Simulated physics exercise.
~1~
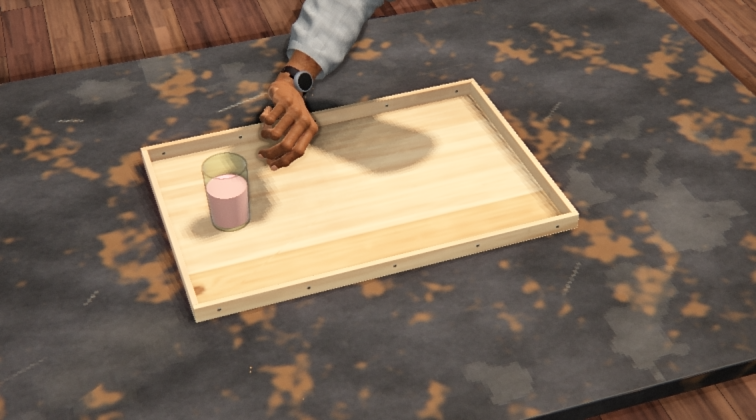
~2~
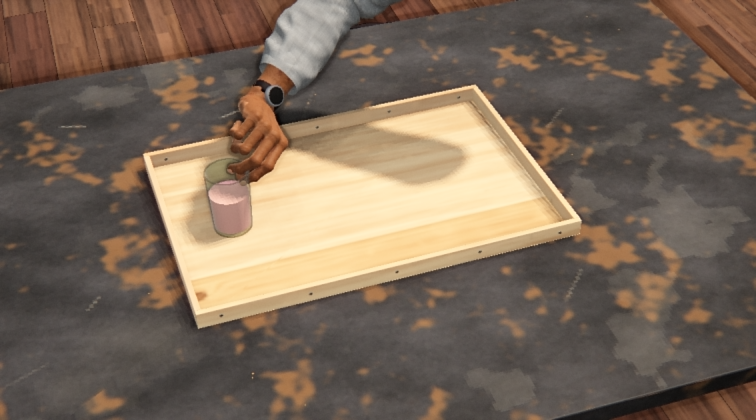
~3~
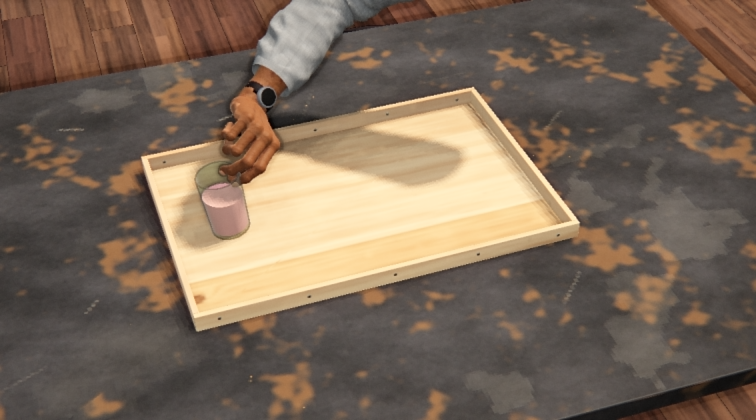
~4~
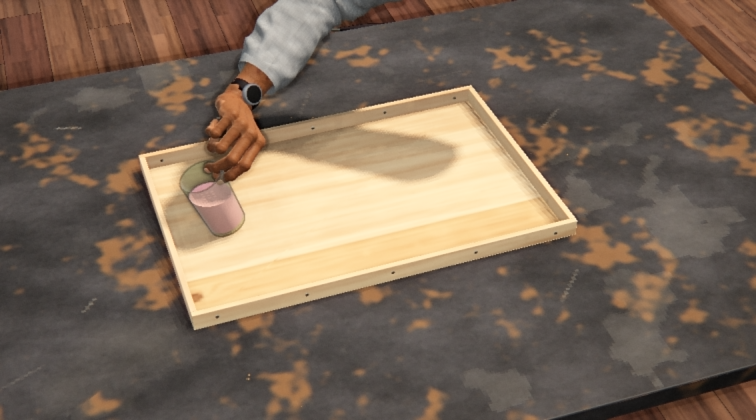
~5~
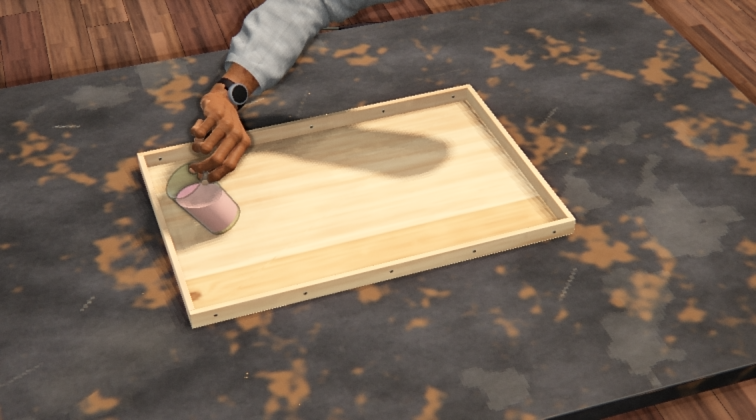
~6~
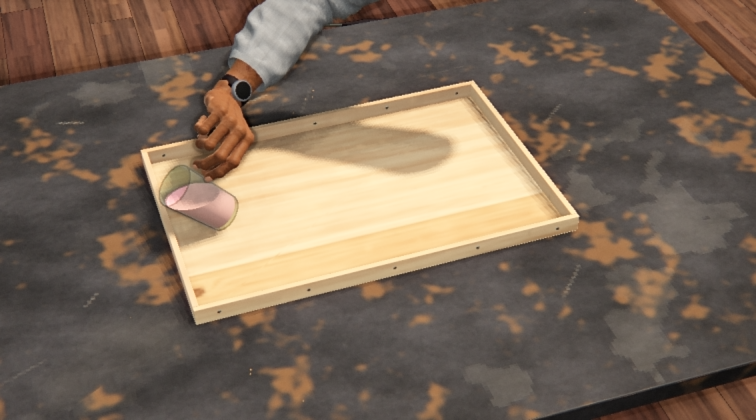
On a rimmed wooden tray, a hand wearing a watch nudges a tumbler of pink milk, tilting it steadily to the left.
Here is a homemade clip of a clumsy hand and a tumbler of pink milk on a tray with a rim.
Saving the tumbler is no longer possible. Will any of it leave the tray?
Yes, I think it will spread beyond the tray.
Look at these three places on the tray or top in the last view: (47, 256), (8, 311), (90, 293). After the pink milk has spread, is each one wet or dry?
The first point ends up under the spill, the second under the spill, the third under the spill.
Next, the tumbler lies across the rim; the puddle covers about as much as a plate; the table is getting wet.
After that, the puddle covers about as much as a tray; the table is getting wet.
Finally, the puddle covers about as much as a tray; the table is getting wet.
